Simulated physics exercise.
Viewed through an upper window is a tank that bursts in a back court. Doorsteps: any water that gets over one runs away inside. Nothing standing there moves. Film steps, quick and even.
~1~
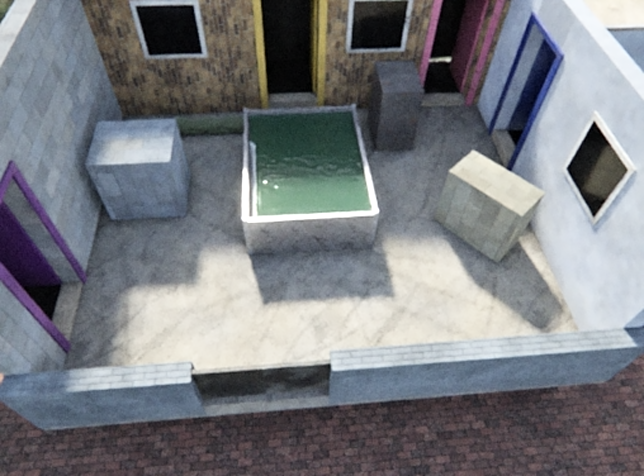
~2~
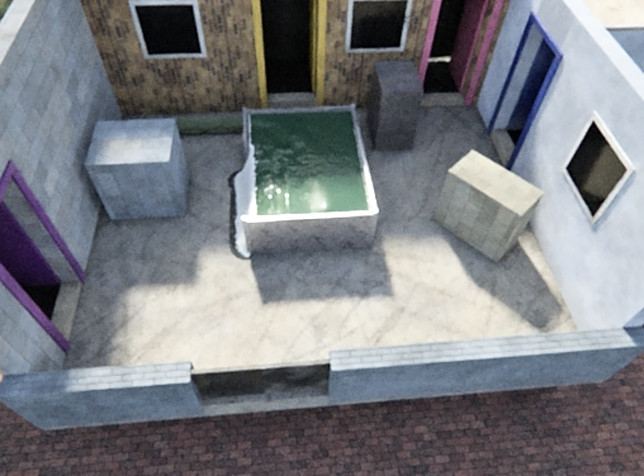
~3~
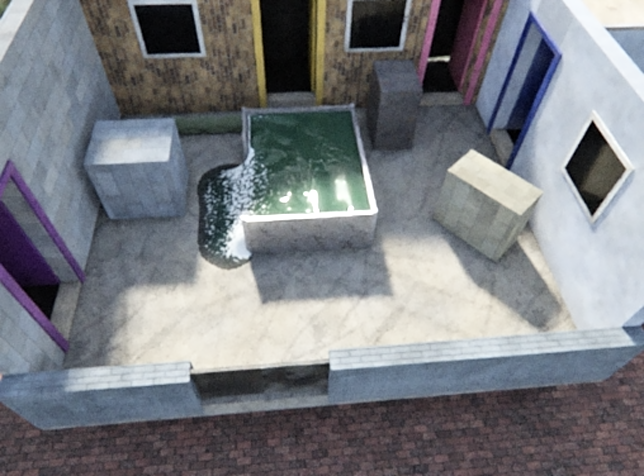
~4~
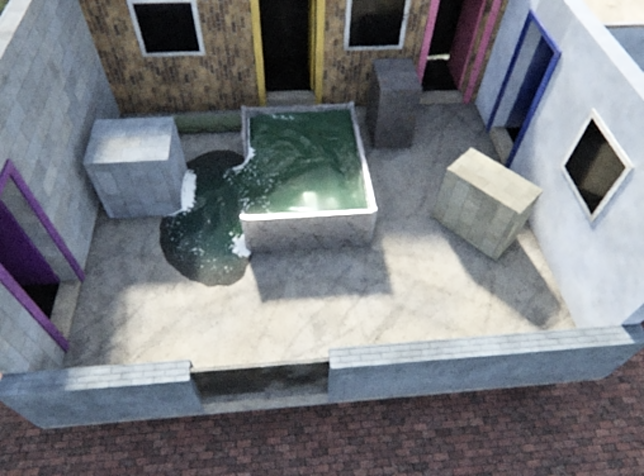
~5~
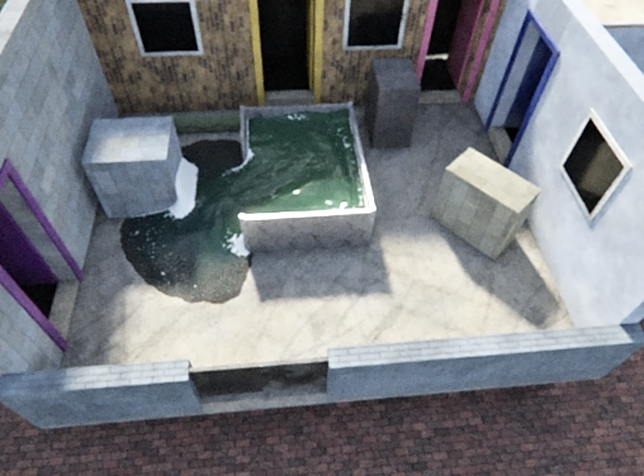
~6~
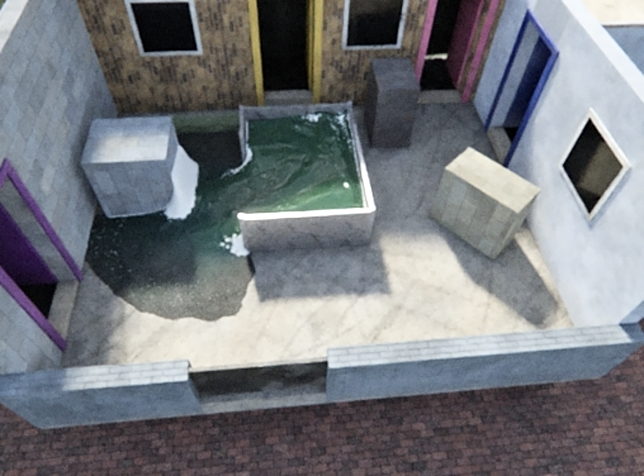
To begin with, green water lies still in a pale rectangular tank in a walled court. Water then bursts from the tank's left side onto the paving, foaming as it reaches the pale block on the left, and spreads in a widening dark pool around the block and toward the viewer.
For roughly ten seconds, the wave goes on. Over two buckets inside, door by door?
Door by door: The blue door not over; the purple door over; the pink door not over; the yellow door not over.
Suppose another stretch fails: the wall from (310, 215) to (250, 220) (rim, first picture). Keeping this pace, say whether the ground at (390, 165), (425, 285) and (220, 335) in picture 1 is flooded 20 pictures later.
Taking the spots in turn: Untouched, swamped and swamped.
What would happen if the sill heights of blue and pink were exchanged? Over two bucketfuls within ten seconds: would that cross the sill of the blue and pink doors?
Then the blue falls below the mark, and the pink falls below the mark.
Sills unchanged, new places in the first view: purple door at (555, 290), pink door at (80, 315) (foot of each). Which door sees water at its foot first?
Answer: The one in pink.
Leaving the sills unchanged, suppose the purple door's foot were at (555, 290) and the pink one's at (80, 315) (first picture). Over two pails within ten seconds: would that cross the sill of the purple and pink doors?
The purple one crosses the limit, while the pink one crosses the limit.
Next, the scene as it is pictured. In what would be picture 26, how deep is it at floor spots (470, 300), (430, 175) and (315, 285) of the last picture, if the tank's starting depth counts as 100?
About 0 per cent, then 0 per cent, then 2 per cent.
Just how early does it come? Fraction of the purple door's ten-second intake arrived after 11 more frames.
By then roughly 30 percent of the ten-second total is in.
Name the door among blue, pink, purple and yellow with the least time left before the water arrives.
I say the purple one.
A moment on, water covers 30 % of the floor; the blue door not reached, the purple door under two buckets in, the pink door not reached, the yellow door not reached.
Next, water covers 40 % of the floor; the blue door not reached, the purple door over two buckets in, the pink door not reached, the yellow door not reached.
Then, water covers 60 % of the floor; the blue door not reached, the purple door far over two buckets in, the pink door wet at the sill, nothing in, the yellow door wet at the sill, nothing in.
Later, water covers 85 % of the floor; the blue door wet at the sill, nothing in, the purple door far over two buckets in, the pink door wet at the sill, nothing in, the yellow door wet at the sill, nothing in.
In the end, water covers 95 % of the floor; the blue door wet at the sill, nothing in, the purple door far over two buckets in, the pink door wet at the sill, nothing in, the yellow door wet at the sill, nothing in.
